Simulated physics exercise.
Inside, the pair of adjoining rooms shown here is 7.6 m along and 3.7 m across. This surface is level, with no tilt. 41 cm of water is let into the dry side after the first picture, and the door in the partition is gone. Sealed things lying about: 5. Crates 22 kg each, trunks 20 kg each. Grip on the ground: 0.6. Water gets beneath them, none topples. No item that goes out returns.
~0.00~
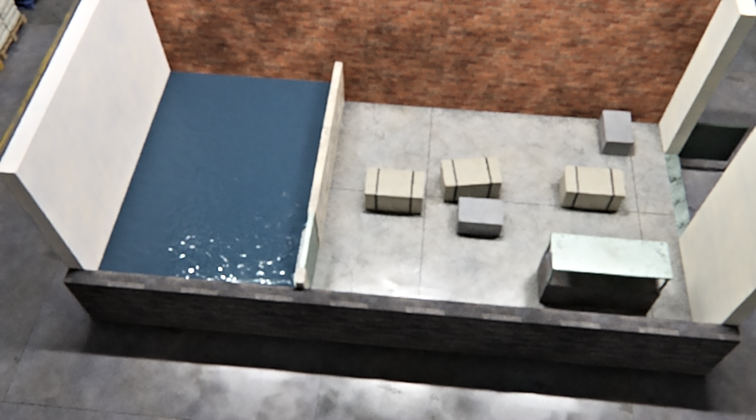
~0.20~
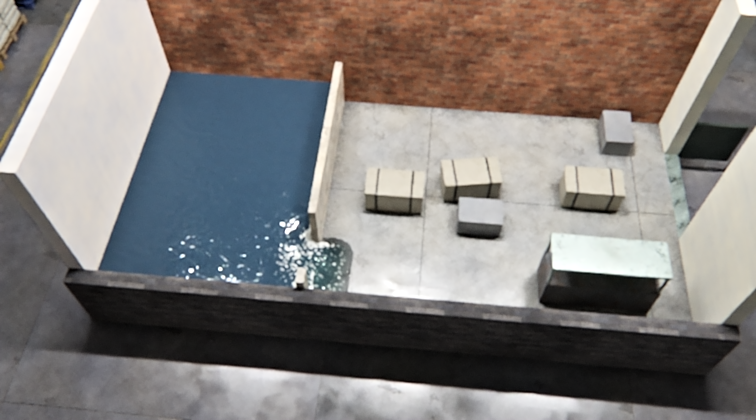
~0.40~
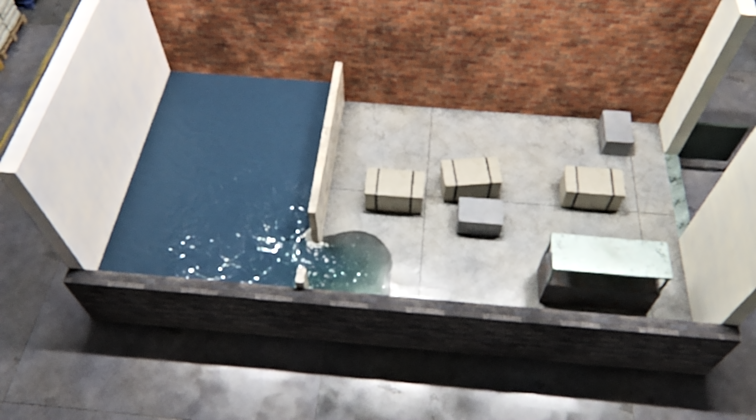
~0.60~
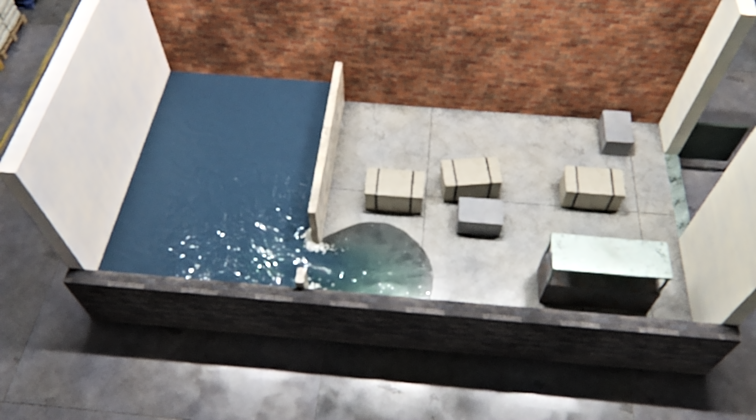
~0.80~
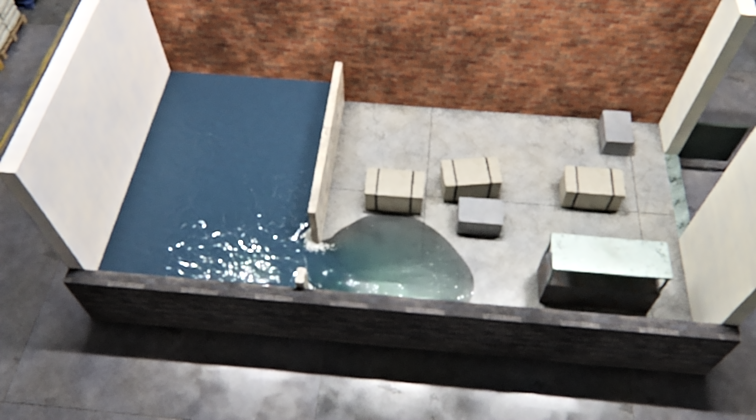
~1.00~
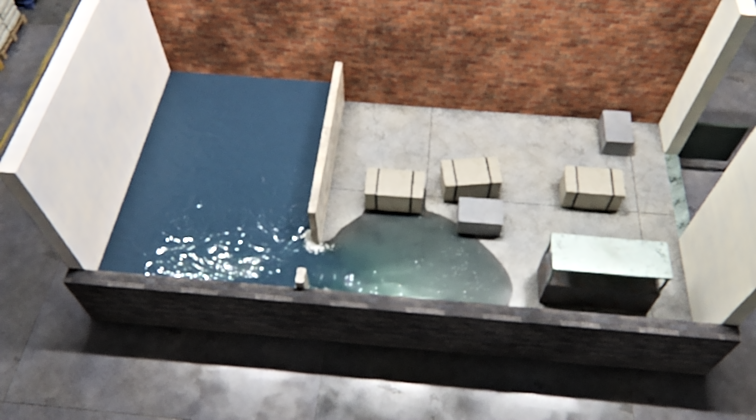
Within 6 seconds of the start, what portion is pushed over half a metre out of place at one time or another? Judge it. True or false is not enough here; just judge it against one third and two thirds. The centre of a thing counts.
It lies between the two marks.
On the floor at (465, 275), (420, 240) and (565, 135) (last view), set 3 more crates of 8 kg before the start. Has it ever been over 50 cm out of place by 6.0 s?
In the order asked: Crosses the line, crosses the line, stays inside the line.
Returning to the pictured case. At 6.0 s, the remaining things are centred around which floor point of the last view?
They average out to somewhere around (528, 172).
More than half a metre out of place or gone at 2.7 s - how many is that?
By my reckoning, 0.
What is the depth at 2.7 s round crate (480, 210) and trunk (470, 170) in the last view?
Close to 8 and 4 centimetres.
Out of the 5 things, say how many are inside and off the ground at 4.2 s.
At that time the total is 0.
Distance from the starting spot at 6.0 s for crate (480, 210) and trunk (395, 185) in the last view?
The first is off by 150 cm, the second by 0 cm.
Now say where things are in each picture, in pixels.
A crate at (618, 126), on the bottom; a trunk at (595, 180), on the bottom; 9.6 m2 under water; 0 of 5 have shifted, in the first picture.
A crate at (618, 126), on the bottom; a trunk at (595, 180), on the bottom; 10.1 m2 under water; 0 of 5 have shifted, in the second picture.
A crate at (618, 126) rests on the ground; a trunk at (595, 180) rests on the ground; 10.8 m2 under water; 0 of 5 have shifted, in the third picture.
A crate at (618, 126) rests on the ground; a trunk at (595, 180) rests on the ground; 11.6 m2 under water; 0 of 5 have shifted, in the fourth picture.
A crate at (618, 126), on the bottom; a trunk at (595, 180), on the bottom; water covers 12.5 m2; 0 of 5 have shifted, in the fifth picture.
A crate at (618, 126), on the bottom; a trunk at (595, 180) rests on the ground; 13.3 m2 under water; 0 of 5 have shifted, in the sixth picture.
After 1.4 s 0 of 5 are over 50 cm from their spots; 0 afloat.
After 2.7 s 0 of 5 are over 50 cm from their spots; 0 afloat.
After 4.2 s 2 of 5 are over 50 cm from their spots; 0 afloat.
After 6.0 s 2 of 5 are over 50 cm from their spots, and 2 have been at some point; 2 afloat.
